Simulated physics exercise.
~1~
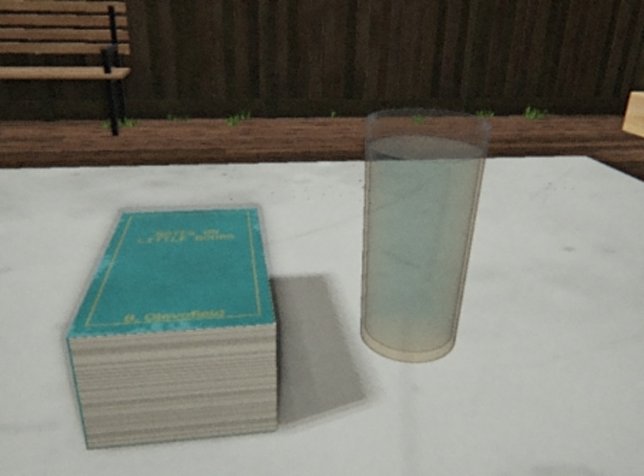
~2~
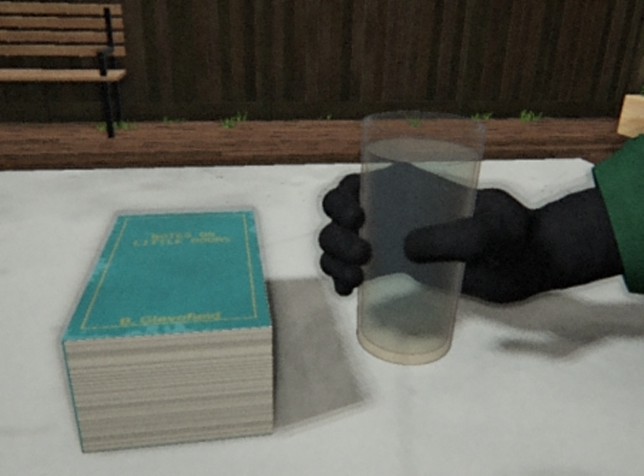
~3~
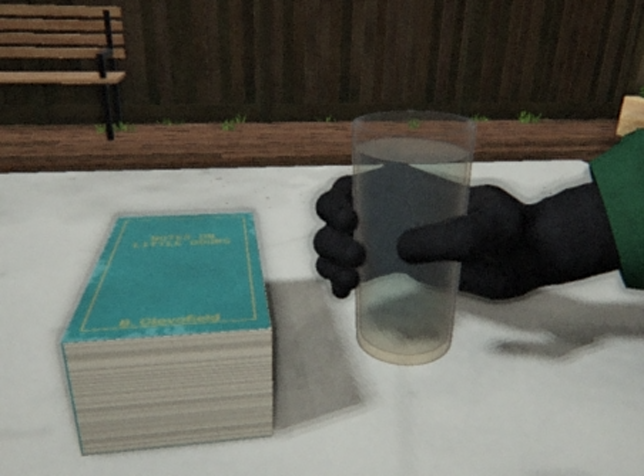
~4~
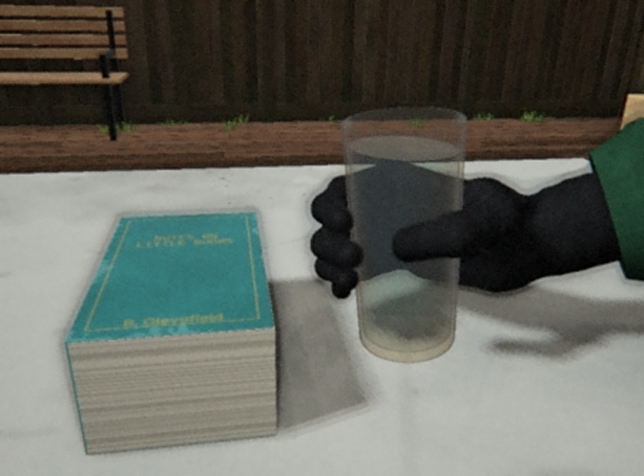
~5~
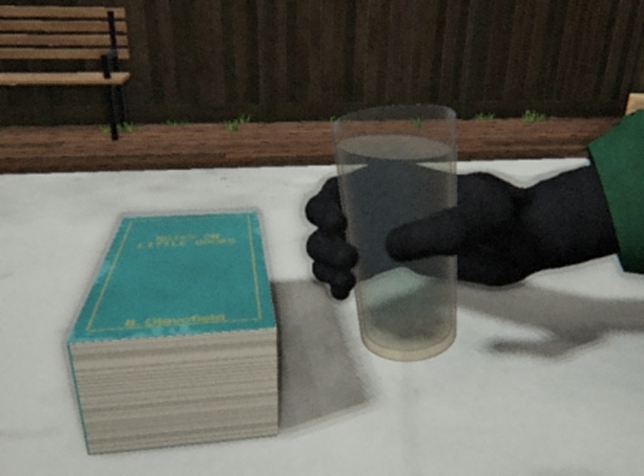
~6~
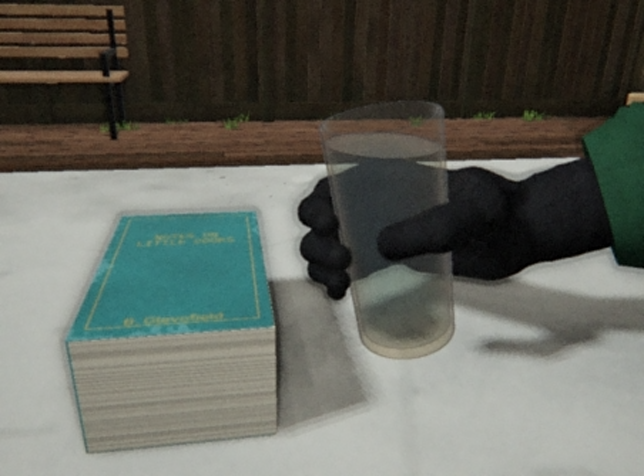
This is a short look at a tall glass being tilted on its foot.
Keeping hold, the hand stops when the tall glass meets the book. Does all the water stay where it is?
I'd say it will let some out at that tilt.
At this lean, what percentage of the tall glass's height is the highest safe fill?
Roughly 80 percent of its height.
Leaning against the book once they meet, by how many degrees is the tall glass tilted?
I'd put it at roughly 40 degrees from the vertical.
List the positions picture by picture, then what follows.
In the first frame, it stands upright; tall glass (417, 232) nearly full.
In the second frame, a hand takes hold; tall glass nearly full, surface at (421, 151); book (184, 309).
In the third frame, the top moves towards the book; tall glass (408, 234) nearly full.
In the fourth frame, on the way over; tall glass nearly full, surface at (404, 148); book (187, 311).
In the fifth frame, it is leaning; tall glass (401, 229) nearly full.
In the sixth frame, tipping on its foot; tall glass nearly full, surface at (384, 146); book (188, 310).
Soon after, the tall glass leans by about 25°; nothing has left it.
Later, the tall glass leans by about 35°; some has gone over its rim; nearly all of the water is inside.
In the end, the tall glass leans by about 40°, against the book; some has gone over its rim; nearly all of the water is inside.
